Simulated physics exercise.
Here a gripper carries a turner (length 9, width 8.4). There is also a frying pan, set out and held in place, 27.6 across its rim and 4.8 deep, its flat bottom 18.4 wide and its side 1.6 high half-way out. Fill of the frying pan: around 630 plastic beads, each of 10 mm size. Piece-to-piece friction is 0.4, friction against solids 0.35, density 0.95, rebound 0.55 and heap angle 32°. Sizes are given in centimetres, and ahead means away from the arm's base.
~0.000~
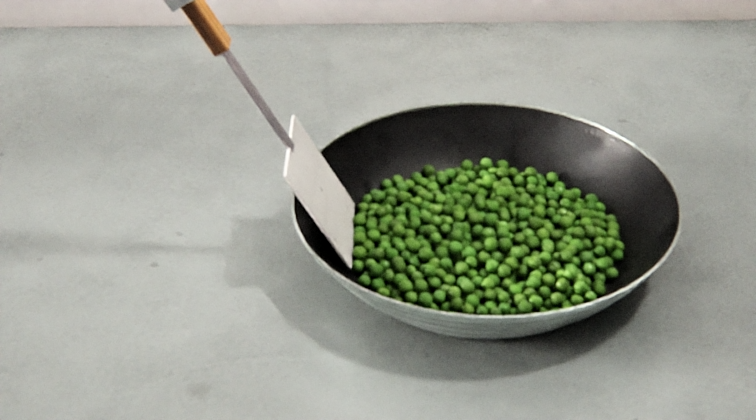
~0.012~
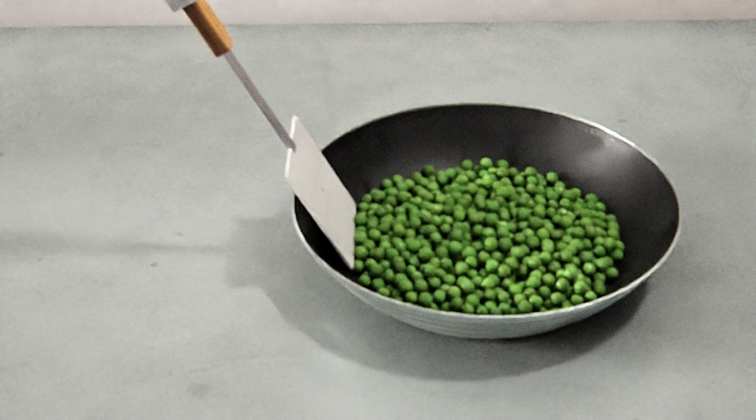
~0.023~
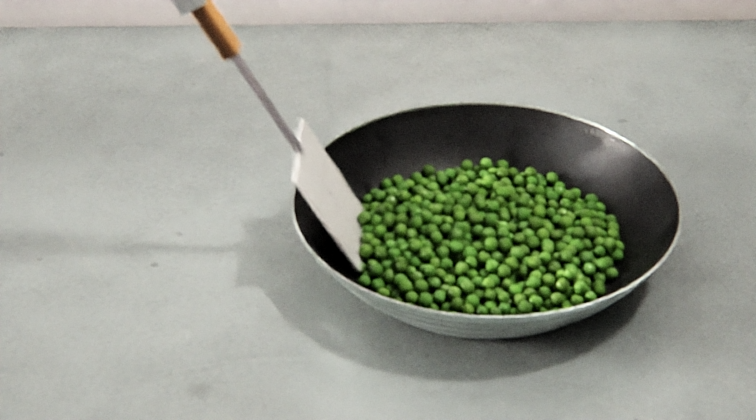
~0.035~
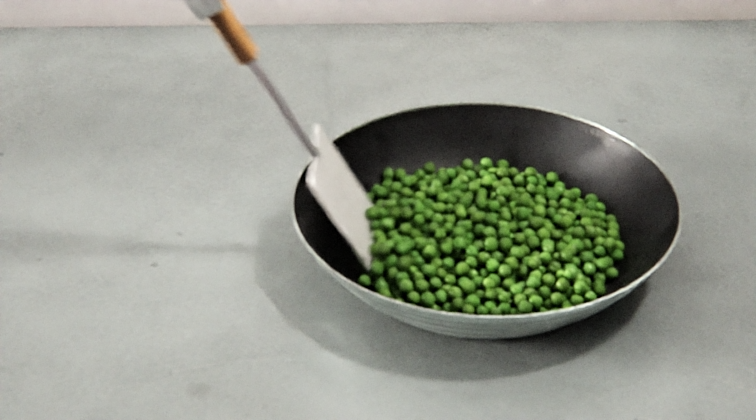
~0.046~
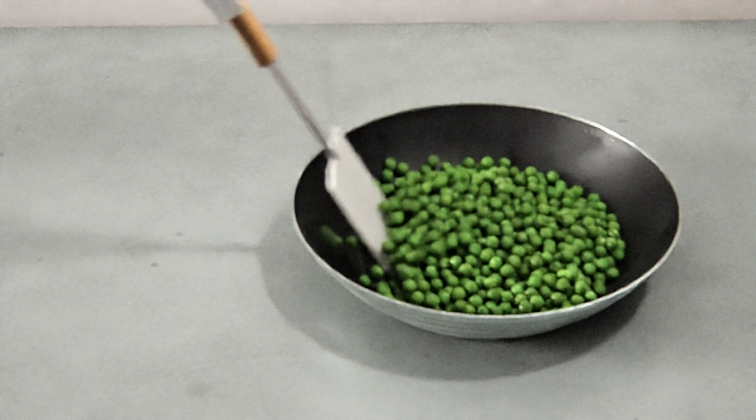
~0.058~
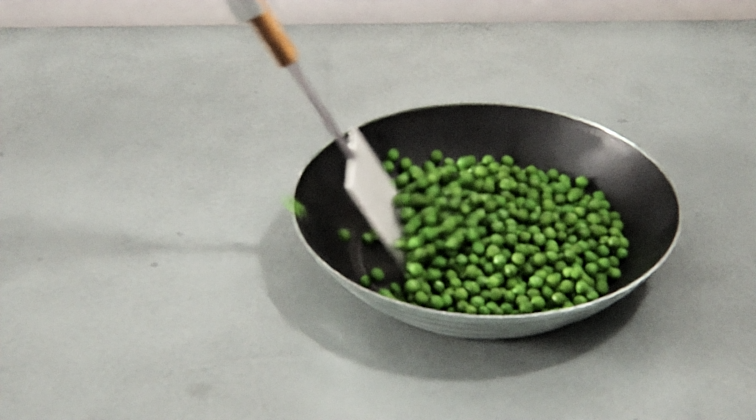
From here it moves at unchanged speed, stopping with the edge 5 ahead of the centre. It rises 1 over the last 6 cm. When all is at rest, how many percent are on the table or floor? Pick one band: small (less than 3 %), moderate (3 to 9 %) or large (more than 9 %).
Moderate.
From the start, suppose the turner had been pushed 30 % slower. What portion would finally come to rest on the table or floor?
Around 0 per cent would finish on the table or floor.
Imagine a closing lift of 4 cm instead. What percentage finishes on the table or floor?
It comes to near 10 percent.
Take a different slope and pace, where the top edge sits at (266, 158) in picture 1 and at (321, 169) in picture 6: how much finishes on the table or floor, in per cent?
Close to 0 in a hundred.
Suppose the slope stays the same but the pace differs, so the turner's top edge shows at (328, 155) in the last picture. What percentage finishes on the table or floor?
0 %.
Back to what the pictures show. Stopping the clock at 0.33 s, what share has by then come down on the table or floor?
About 4 per cent.
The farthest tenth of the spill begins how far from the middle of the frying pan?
Around 50 centimetres from the centre.
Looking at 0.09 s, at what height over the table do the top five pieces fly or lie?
Somewhere near 7 cm, I'd say.
By 0.09 s, sloping 62°, highest piece 13 above the table; 625 in the frying pan, 1 on the blade or in flight.
By 0.11 s, sloping 62°, highest piece 18 above the table; 625 in the frying pan, 1 on the blade or in flight.
By 0.33 s, sloping 62°, highest piece 34 above the table; 595 in the frying pan, 21 on the table or floor, 10 on the blade or in flight.
By 1.38 s, sloping 62°, highest piece 5 above the table; 595 in the frying pan, 31 on the table or floor.
Final count, 595 in the frying pan, 31 on the table or floor. That is 5 % on the table or floor.
